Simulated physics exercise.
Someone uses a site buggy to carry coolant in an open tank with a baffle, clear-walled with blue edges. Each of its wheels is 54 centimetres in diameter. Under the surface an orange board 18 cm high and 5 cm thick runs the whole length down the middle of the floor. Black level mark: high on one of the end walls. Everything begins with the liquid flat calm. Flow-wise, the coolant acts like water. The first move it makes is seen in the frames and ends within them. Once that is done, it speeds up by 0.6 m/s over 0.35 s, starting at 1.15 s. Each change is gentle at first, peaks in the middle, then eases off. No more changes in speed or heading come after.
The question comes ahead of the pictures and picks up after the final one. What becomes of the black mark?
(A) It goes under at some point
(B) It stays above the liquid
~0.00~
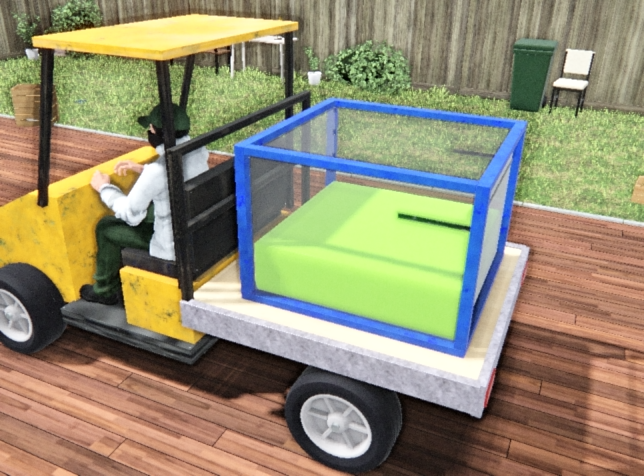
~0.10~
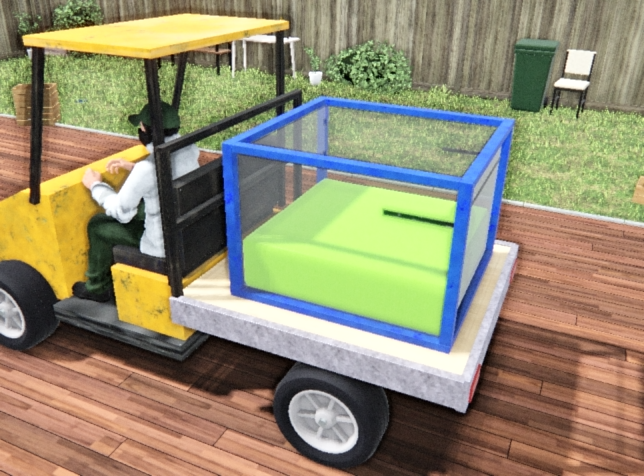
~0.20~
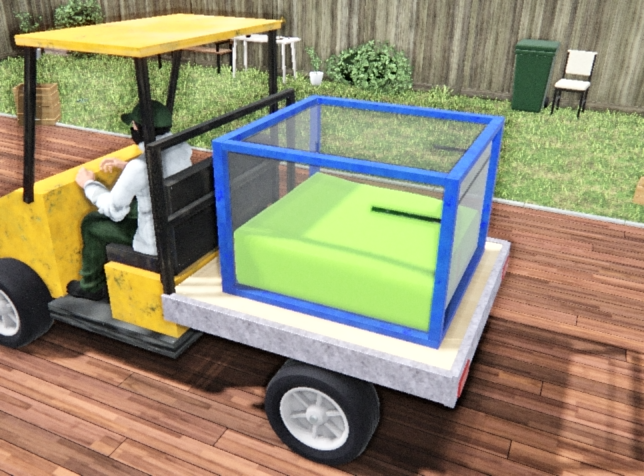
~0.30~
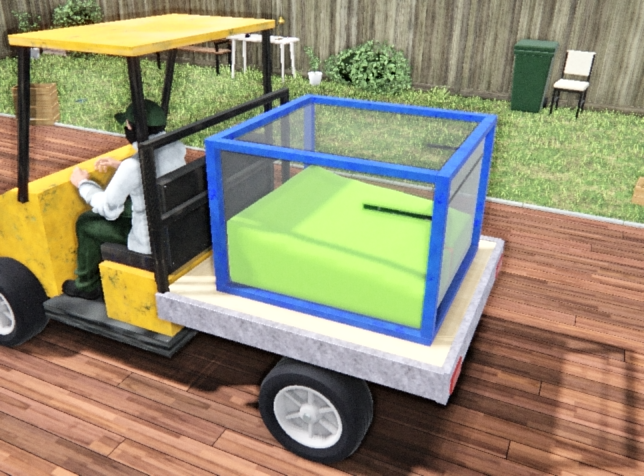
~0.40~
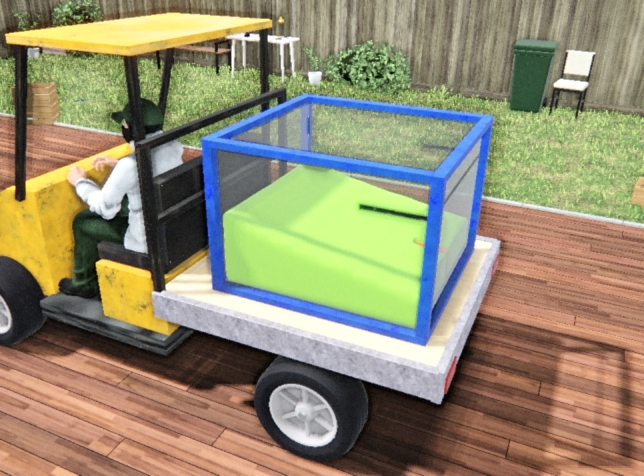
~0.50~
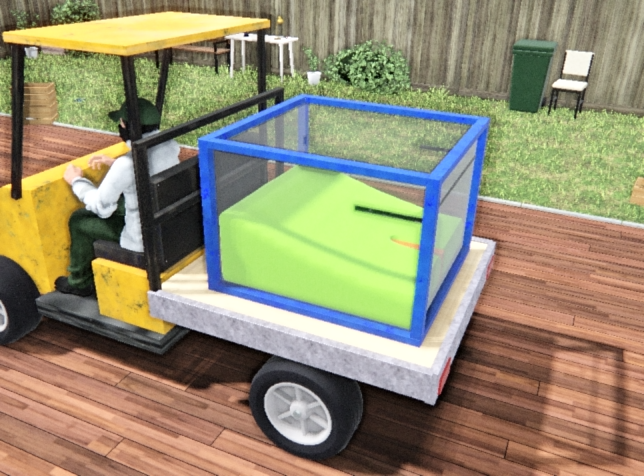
B.
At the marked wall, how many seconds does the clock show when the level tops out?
Peak at approx. 2.9 s.
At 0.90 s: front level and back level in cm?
Around 26 cm toward the front, with 28 cm behind.
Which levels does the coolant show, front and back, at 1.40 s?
Roughly 14 cm in front and 36 cm behind.
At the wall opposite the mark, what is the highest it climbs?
Somewhere near 44 cm, I'd say.
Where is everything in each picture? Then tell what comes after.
In the first frame, the coolant reaches (275, 238) at the front end; it reaches (450, 278) at the back end; no slope yet; board top at (385, 239); the front is on the left, levels are read along the near wall; the black line, on the back wall, is at (446, 225); a wheel hub at (332, 432).
In the second frame, the coolant reaches (263, 235) at the front end; it reaches (435, 274) at the back end; no slope yet.
In the third frame, the coolant reaches (254, 225) at the front end; it reaches (423, 278) at the back end; it is heaped 5° towards the front.
In the fourth frame, the coolant reaches (247, 219) at the front end; it reaches (415, 279) at the back end; it is heaped 8° towards the front.
In the fifth frame, the coolant reaches (243, 212) at the front end; it reaches (410, 285) at the back end; it is heaped 12° towards the front.
In the sixth frame, the coolant reaches (239, 211) at the front end; it reaches (405, 287) at the back end; it is heaped 13° towards the front; a wheel hub at (293, 420).
By 0.90 s it stands 27 cm high behind and 25 cm in front; all of it is still inside.
By 1.40 s it stands 36 cm high behind and 15 cm in front; all of it is still inside.
By 2.00 s it stands 23 cm high behind and 39 cm in front; all of it is still inside.
By 4.49 s the waves are smaller; the highest at the back wall was 51 cm, at 2.90 s, against a line at 54 cm.
